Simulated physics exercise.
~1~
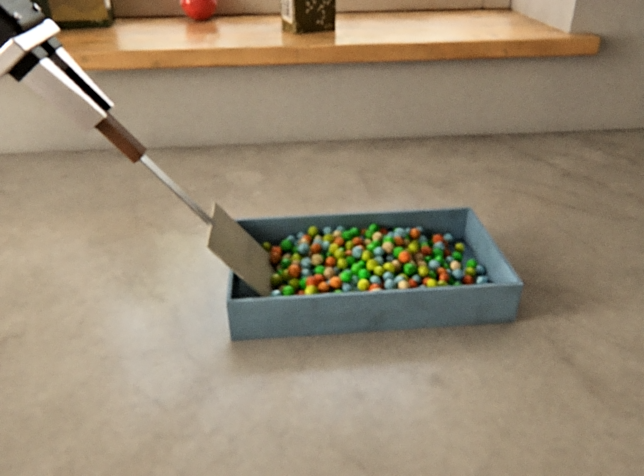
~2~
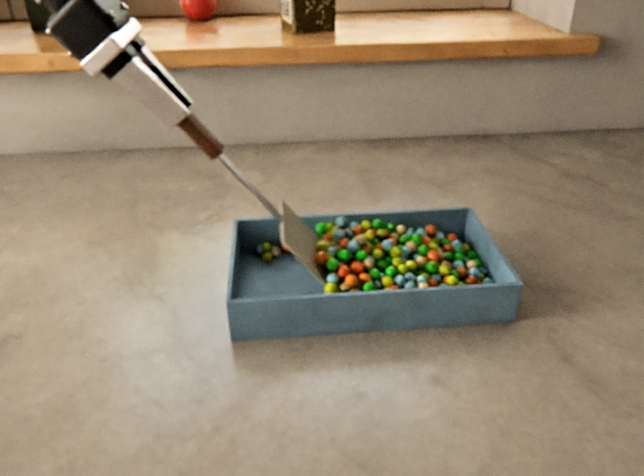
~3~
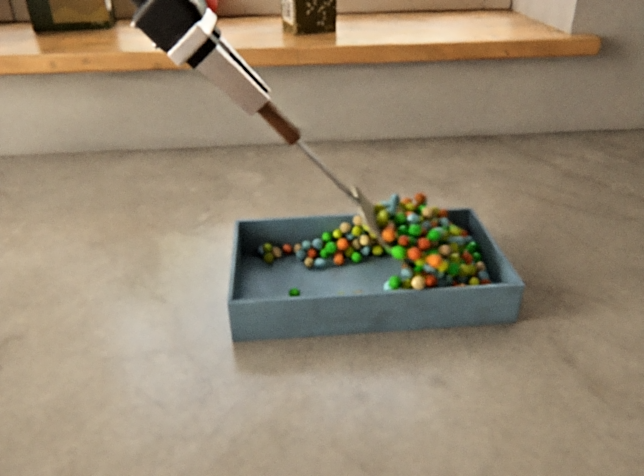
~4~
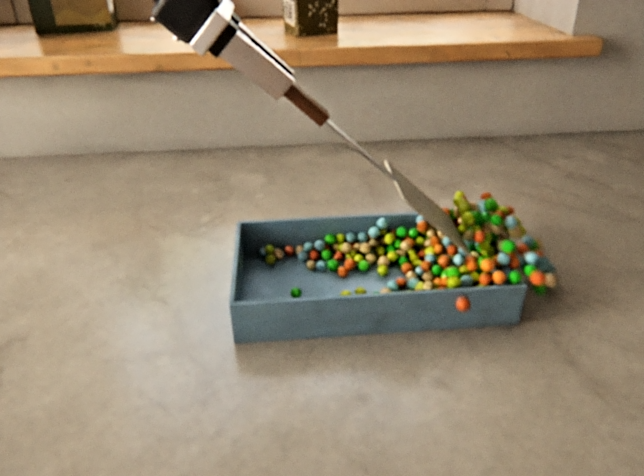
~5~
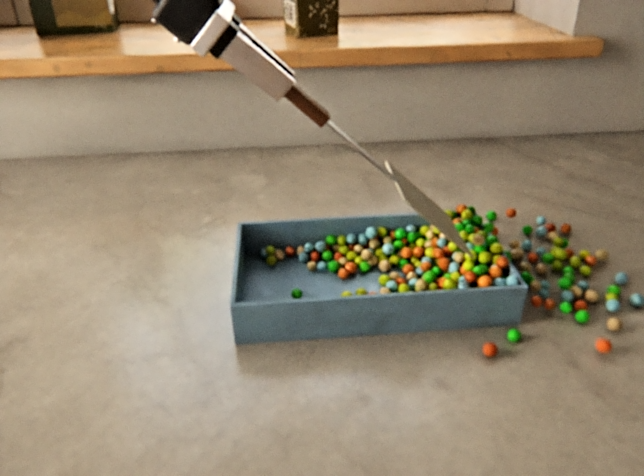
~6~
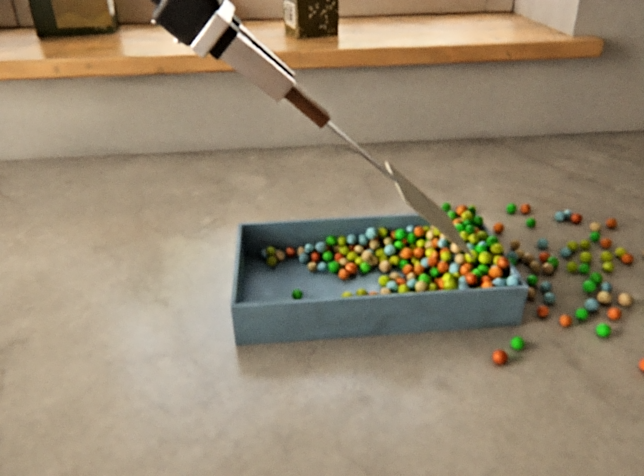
On a grey countertop, a robot arm's paddle sweeps colourful round sweets rightward through a blue-grey tray, spilling some over its end.
